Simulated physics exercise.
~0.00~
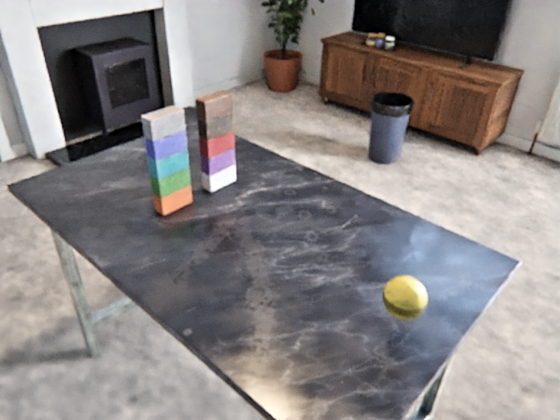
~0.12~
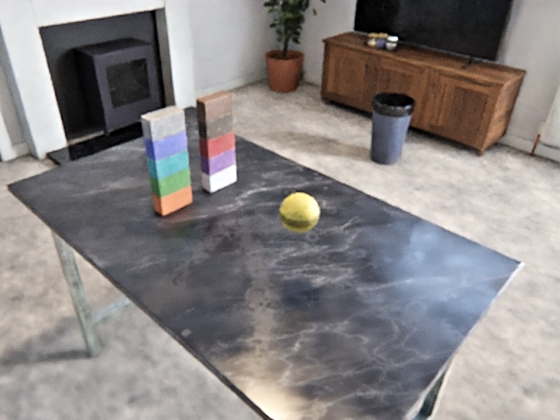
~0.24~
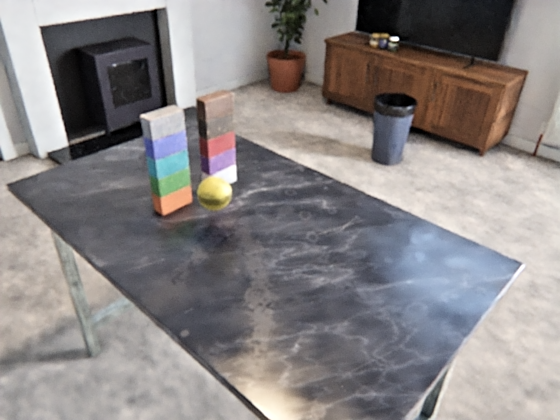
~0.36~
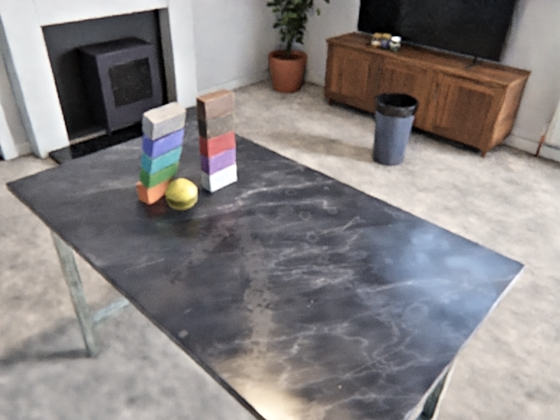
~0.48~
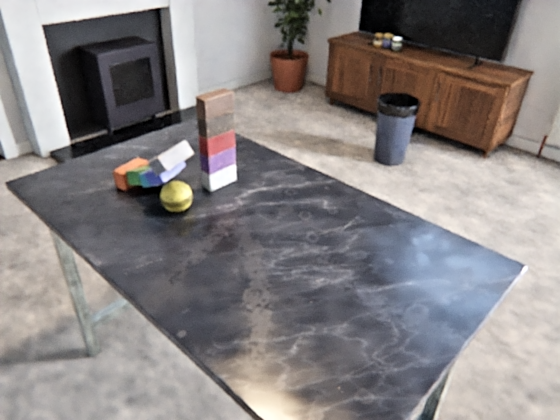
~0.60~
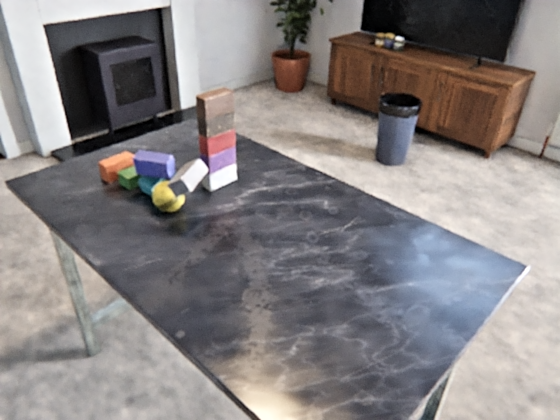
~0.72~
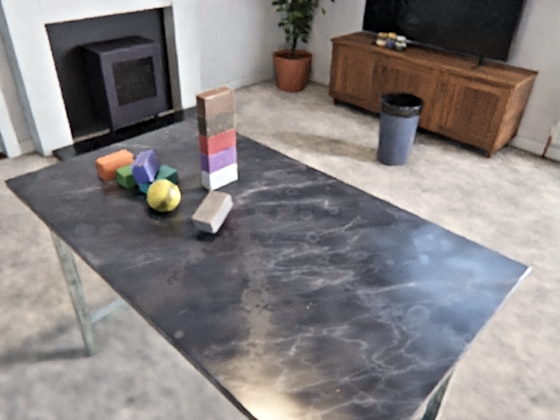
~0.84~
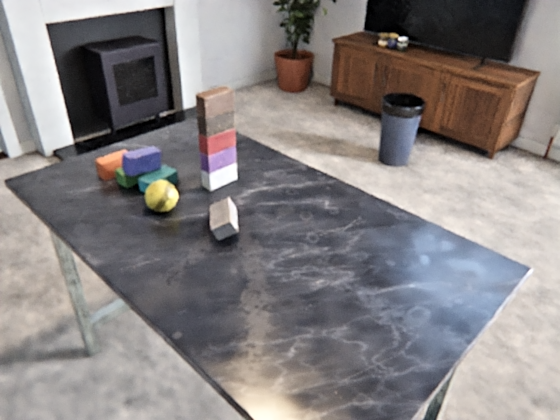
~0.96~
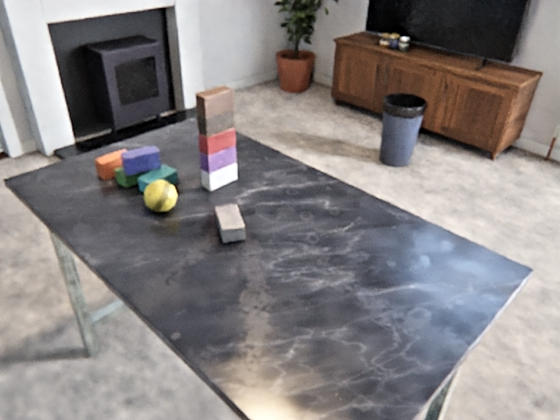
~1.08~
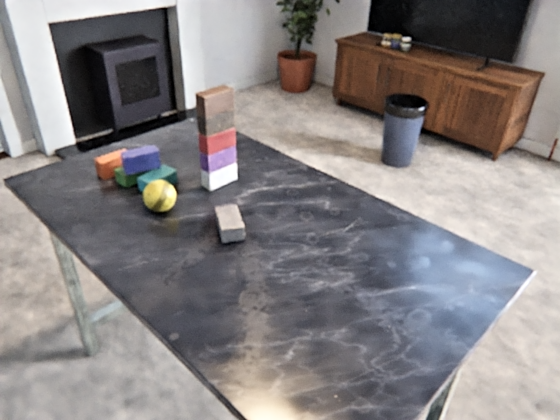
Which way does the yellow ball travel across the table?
The yellow ball travels to the left, toward the stacks of blocks.
